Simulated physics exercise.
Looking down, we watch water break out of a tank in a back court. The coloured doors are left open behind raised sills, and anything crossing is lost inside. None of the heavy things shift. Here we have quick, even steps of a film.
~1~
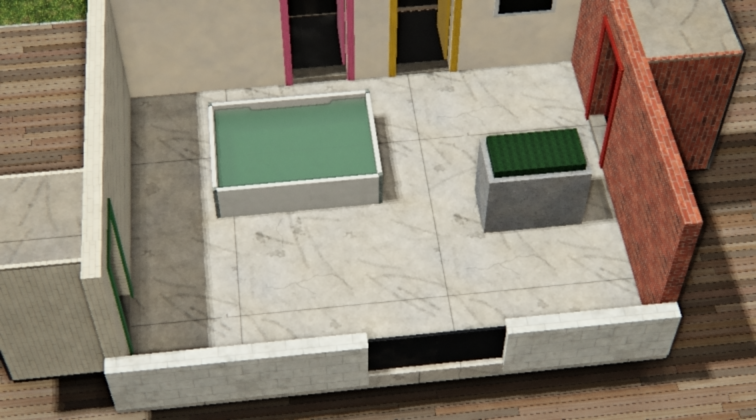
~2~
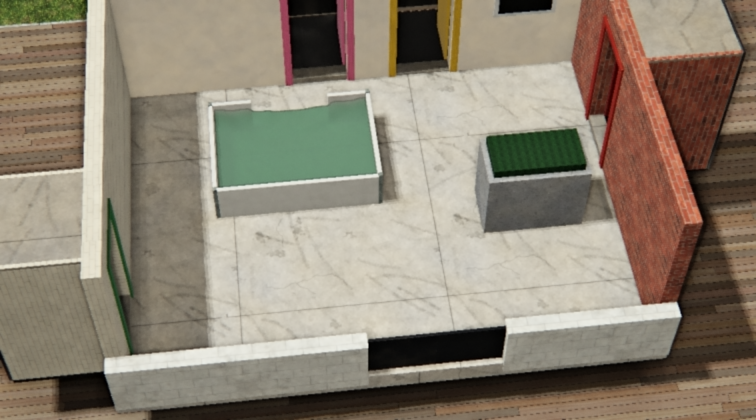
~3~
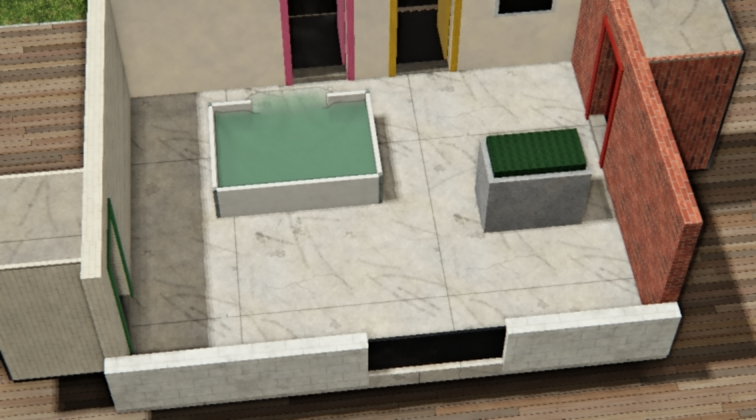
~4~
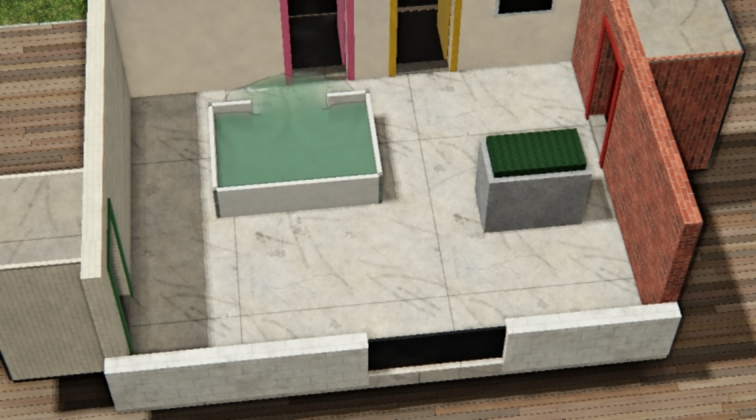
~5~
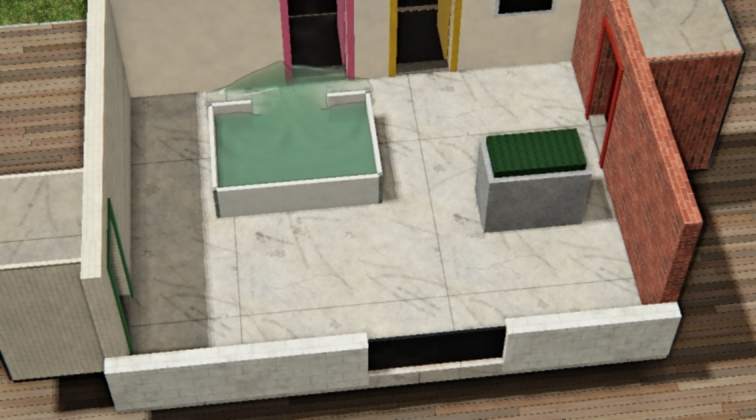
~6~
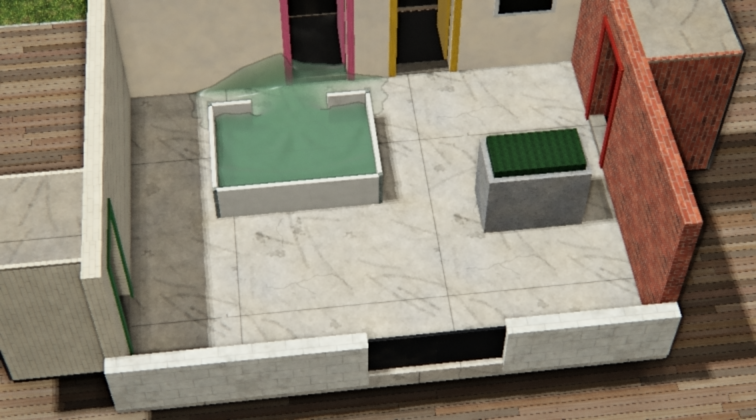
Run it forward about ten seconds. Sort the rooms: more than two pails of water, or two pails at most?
Red door - two pails at most; yellow door - two pails at most; pink door - more than two pails; green door - two pails at most.
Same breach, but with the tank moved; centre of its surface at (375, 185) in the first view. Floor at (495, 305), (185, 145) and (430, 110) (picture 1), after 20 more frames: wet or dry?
Log: No flood; flood; flood.
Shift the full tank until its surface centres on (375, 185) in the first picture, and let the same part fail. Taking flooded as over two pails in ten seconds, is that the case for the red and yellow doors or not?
My guess: The red stays short of it, while the yellow gets past it.
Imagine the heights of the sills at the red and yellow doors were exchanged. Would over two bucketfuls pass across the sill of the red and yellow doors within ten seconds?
As I see it, red overshoots while yellow doesn't reach it.
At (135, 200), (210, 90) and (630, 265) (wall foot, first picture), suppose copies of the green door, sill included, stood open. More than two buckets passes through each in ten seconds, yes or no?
Stays below the line; crosses the line; stays below the line.
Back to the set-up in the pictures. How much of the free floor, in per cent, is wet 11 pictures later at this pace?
About 25 per cent.
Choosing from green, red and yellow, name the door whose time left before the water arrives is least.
It is the yellow-painted one.
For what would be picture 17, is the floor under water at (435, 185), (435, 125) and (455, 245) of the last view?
As listed: No water, wet, free of water.
A moment on, water covers 10 % of the floor; the red door not reached, the yellow door wet at the sill, nothing in, the pink door far over two buckets in, the green door not reached.
Next, water covers 25 % of the floor; the red door not reached, the yellow door wet at the sill, nothing in, the pink door far over two buckets in, the green door not reached.
Then, water covers 50 % of the floor; the red door wet at the sill, nothing in, the yellow door under two buckets in, the pink door far over two buckets in, the green door wet at the sill, nothing in.
Later, water covers 65 % of the floor; the red door wet at the sill, nothing in, the yellow door under two buckets in, the pink door far over two buckets in, the green door wet at the sill, nothing in.
In the end, water covers 95 % of the floor; the red door wet at the sill, nothing in, the yellow door under two buckets in, the pink door far over two buckets in, the green door wet at the sill, nothing in.
